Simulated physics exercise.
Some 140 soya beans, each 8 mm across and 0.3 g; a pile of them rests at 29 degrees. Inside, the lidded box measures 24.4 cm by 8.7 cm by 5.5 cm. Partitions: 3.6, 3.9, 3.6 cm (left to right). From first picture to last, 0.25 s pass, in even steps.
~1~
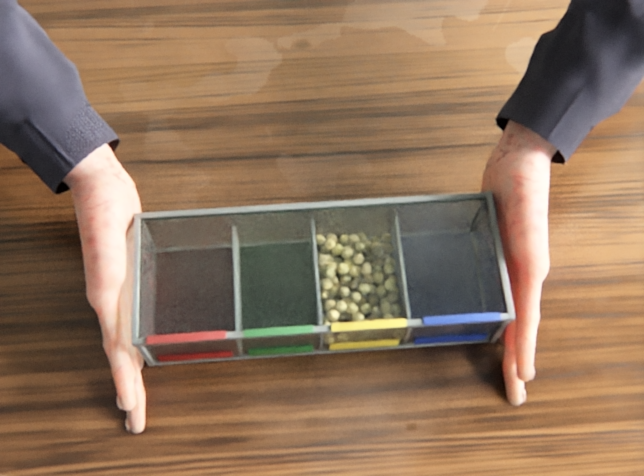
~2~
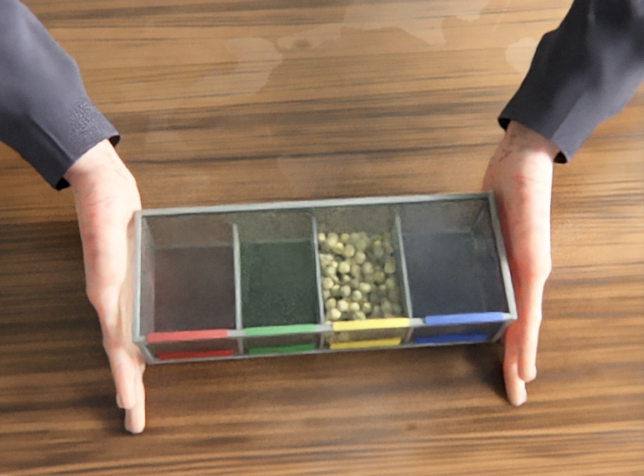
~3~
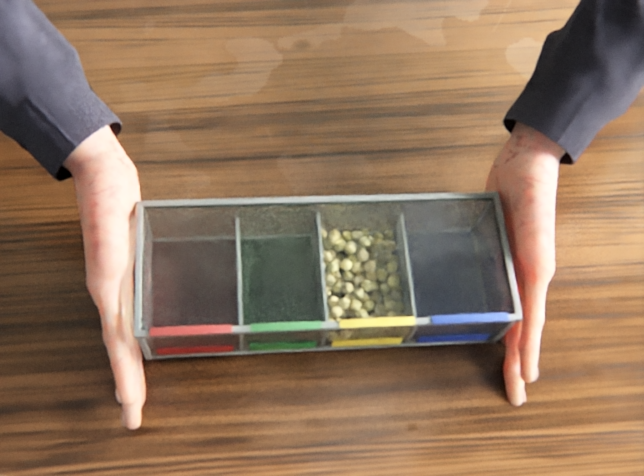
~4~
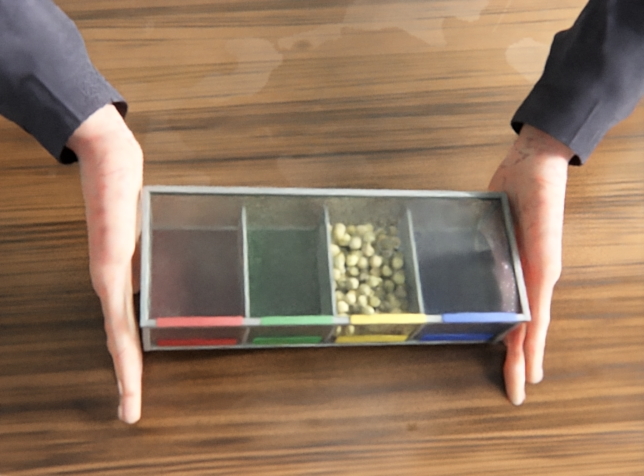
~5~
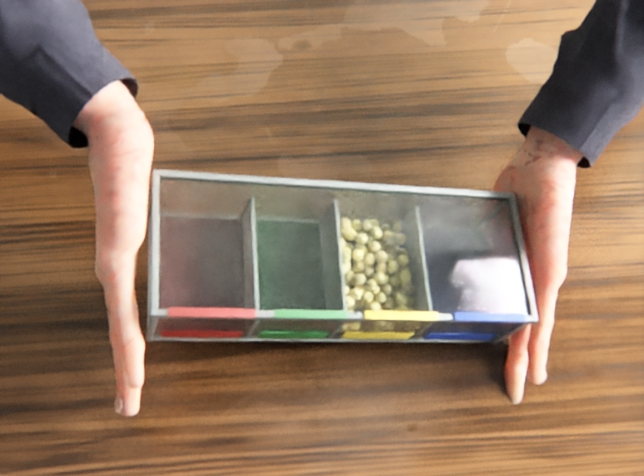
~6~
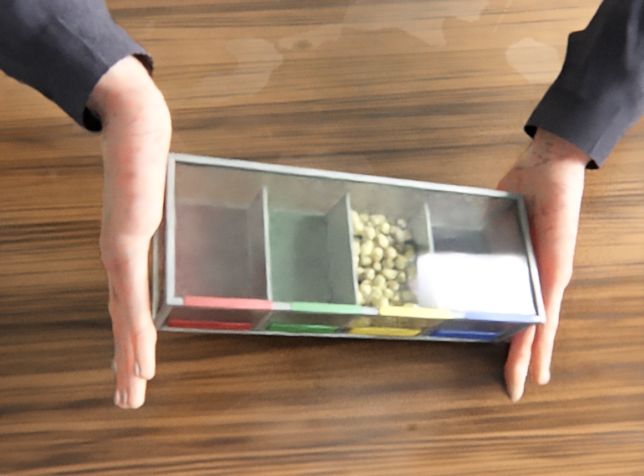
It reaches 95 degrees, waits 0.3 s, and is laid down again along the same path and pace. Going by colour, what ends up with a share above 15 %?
Red below, blue above, green below, yellow above.
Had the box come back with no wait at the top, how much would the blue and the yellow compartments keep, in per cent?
Blue 55, yellow 45.
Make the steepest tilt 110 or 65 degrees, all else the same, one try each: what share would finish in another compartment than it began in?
Some 85 and 0 per cent.
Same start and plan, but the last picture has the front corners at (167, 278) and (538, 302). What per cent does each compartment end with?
Red 0; blue 50; green 0; yellow 50.
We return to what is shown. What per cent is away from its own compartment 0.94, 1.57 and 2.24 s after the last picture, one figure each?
About 45, 70, 70.
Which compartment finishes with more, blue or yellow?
It is the blue one.
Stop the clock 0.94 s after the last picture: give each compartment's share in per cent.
Red 0; blue 45; green 0; yellow 55.
Then, 0.94 s after the last picture, tilt 95 degrees; blue 45 %, yellow 55 %.
Then, 1.57 s after the last picture, tilt 49 degrees; blue 70 %, yellow 30 %.
Then, 2.24 s after the last picture, tilt 0 degrees; blue 70 %, yellow 30 %.
In the end, red 0 %, blue 70 %, green 0 %, yellow 30 %.
